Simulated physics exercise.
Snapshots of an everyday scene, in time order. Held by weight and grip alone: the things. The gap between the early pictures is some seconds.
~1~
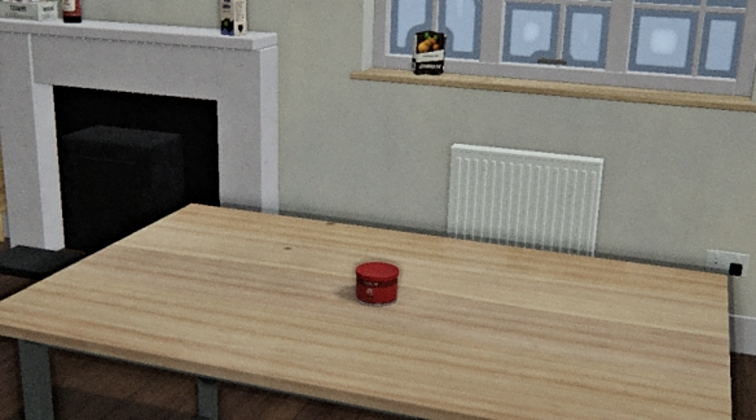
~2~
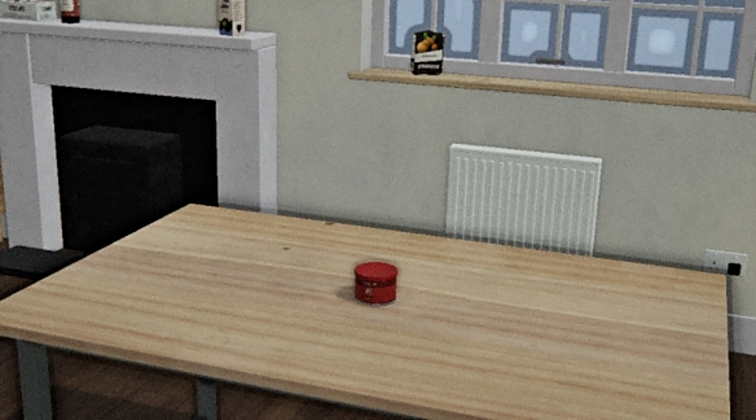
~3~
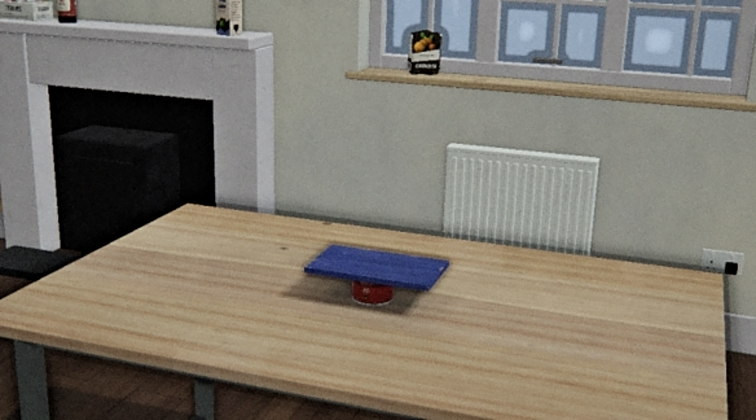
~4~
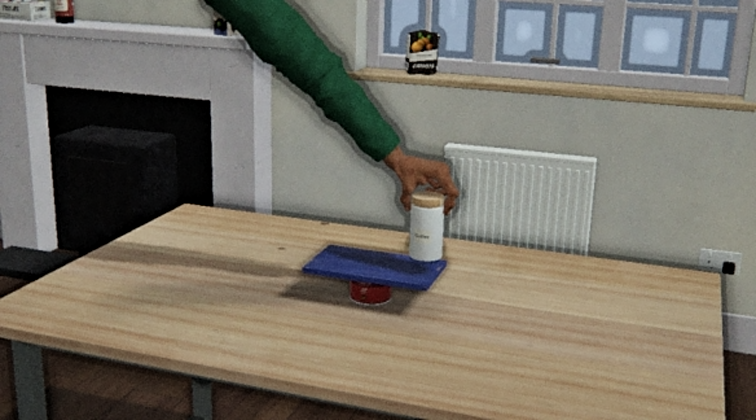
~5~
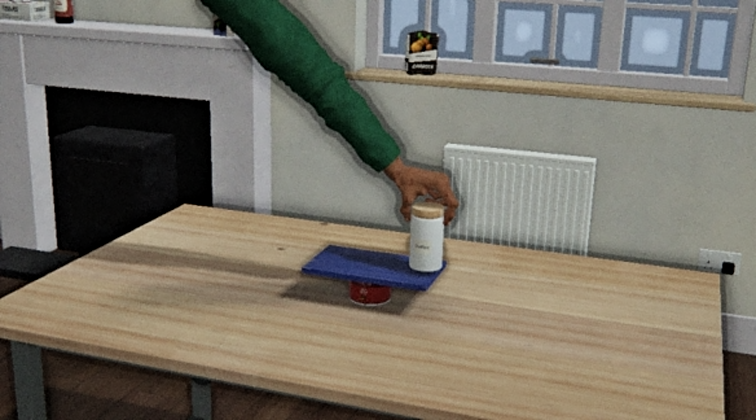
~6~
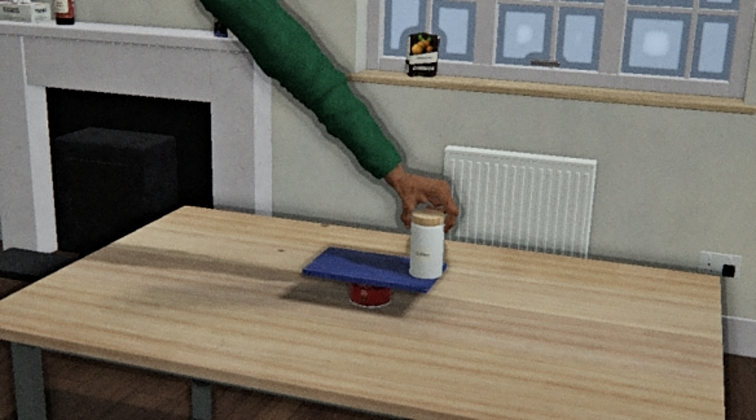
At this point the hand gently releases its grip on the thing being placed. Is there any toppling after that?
Yes, the stack fails.
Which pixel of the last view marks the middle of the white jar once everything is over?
Look near (470, 304) in the final picture.
Then, 0.40 s past the last view, white jar now fallen; blue board rocked 48° from its first pose.
Then, 0.80 s past the last view, blue board rocked 11° from its first pose.
Finally, fallen, white jar; the other 2 still in place. Final places as the last picture's camera would see them, white jar near (470, 304). The stack comes apart.
